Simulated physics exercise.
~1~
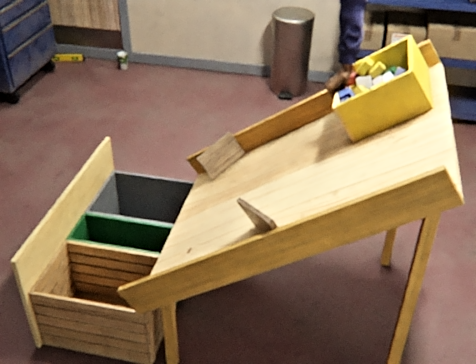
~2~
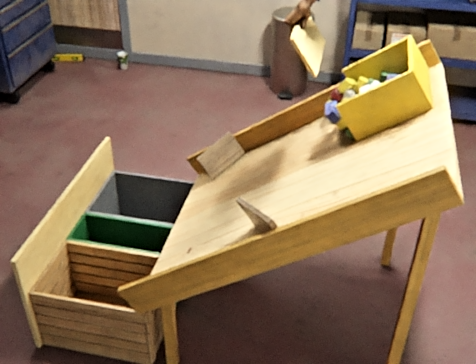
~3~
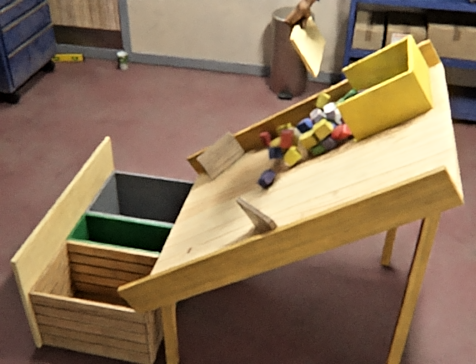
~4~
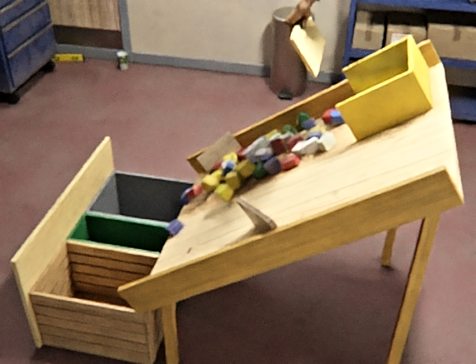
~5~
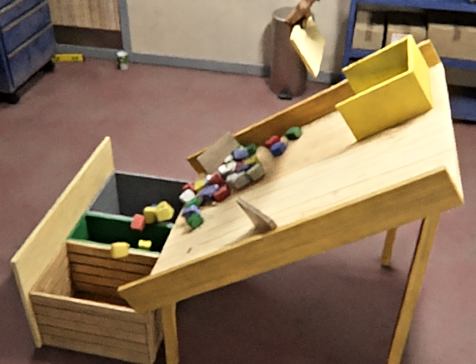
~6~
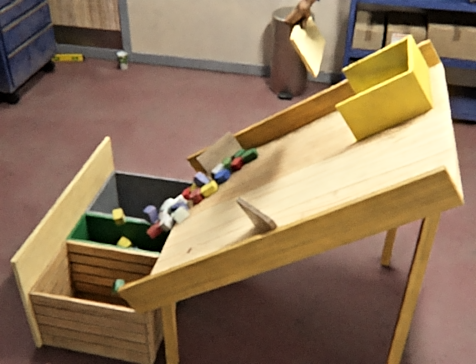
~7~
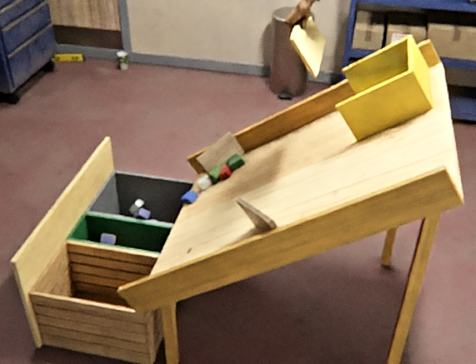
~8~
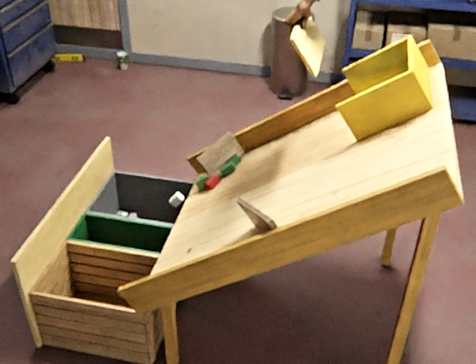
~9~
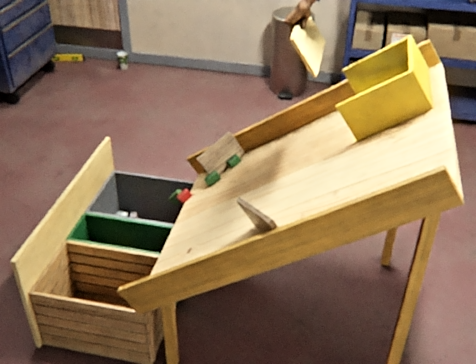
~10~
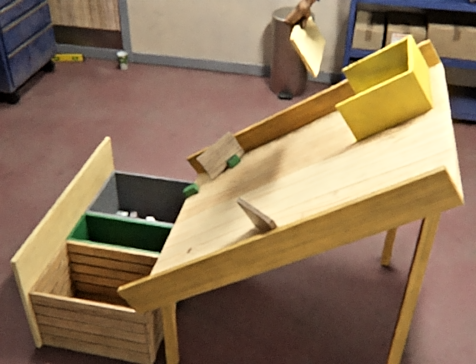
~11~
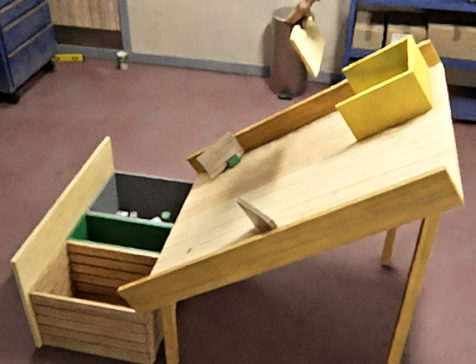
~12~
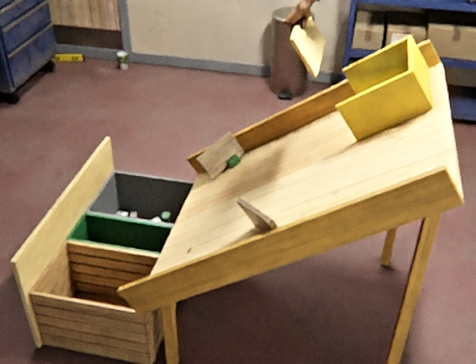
Coloured toy bricks tumbling from a yellow pen down a sloping wooden table past angled boards, mostly dropping into green and grey tubs.
